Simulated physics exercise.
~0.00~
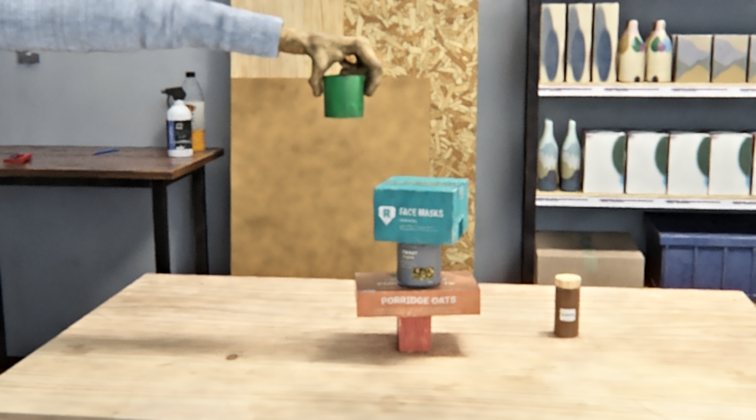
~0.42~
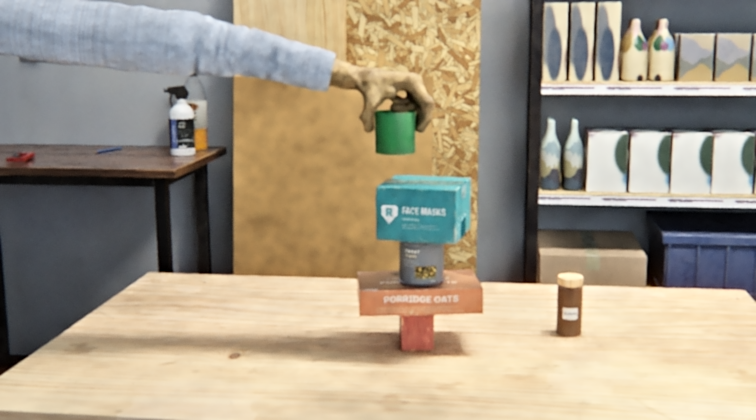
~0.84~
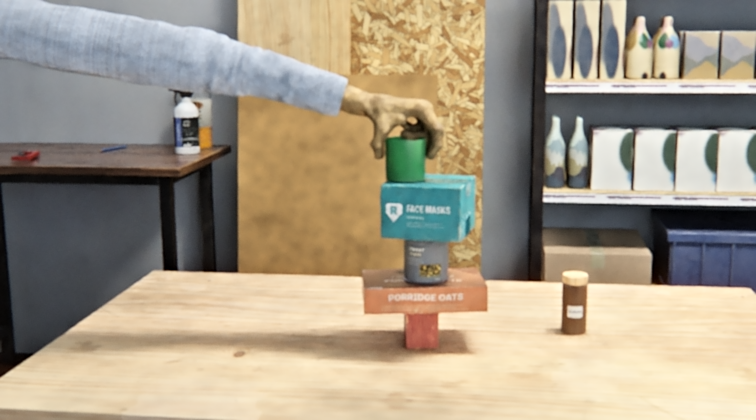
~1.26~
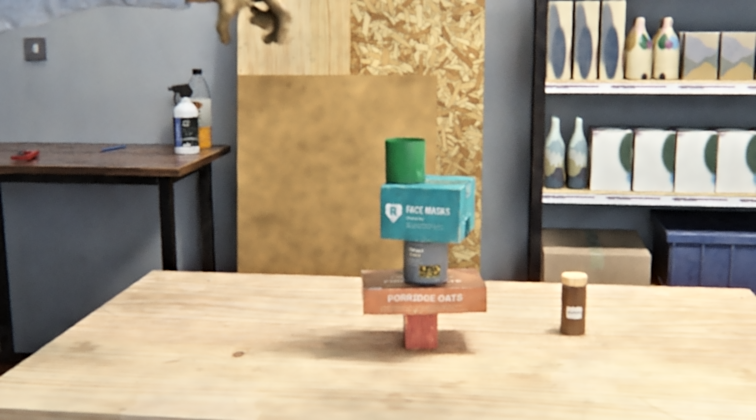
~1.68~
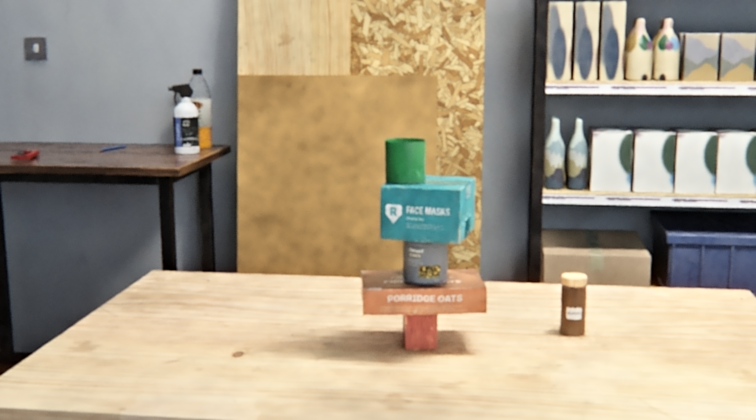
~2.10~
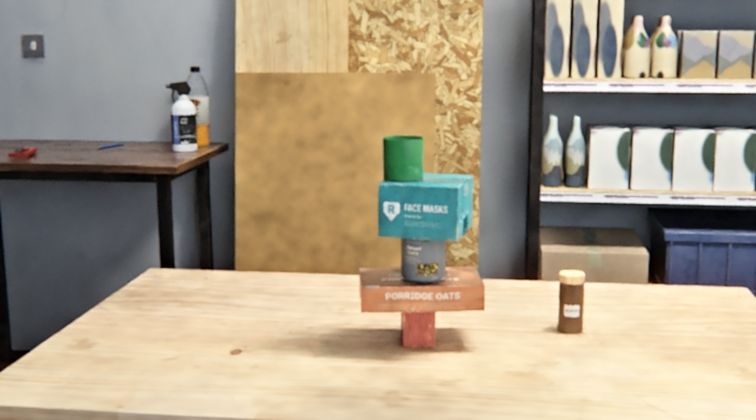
In a workshop-like room with shelves and a side bench behind, a pile stands on a pale wooden table, with a red block at the bottom, then an orange porridge oats packet, a grey pot and a turquoise face masks box. A small brown shaker stands apart to the right. A hand in a light blue sleeve reaches in from the left, holding a green cup above the pile. It moves the cup right and down and sets it on the turquoise box. The hand lets go and withdraws, and the pile stays standing with the cup on top.
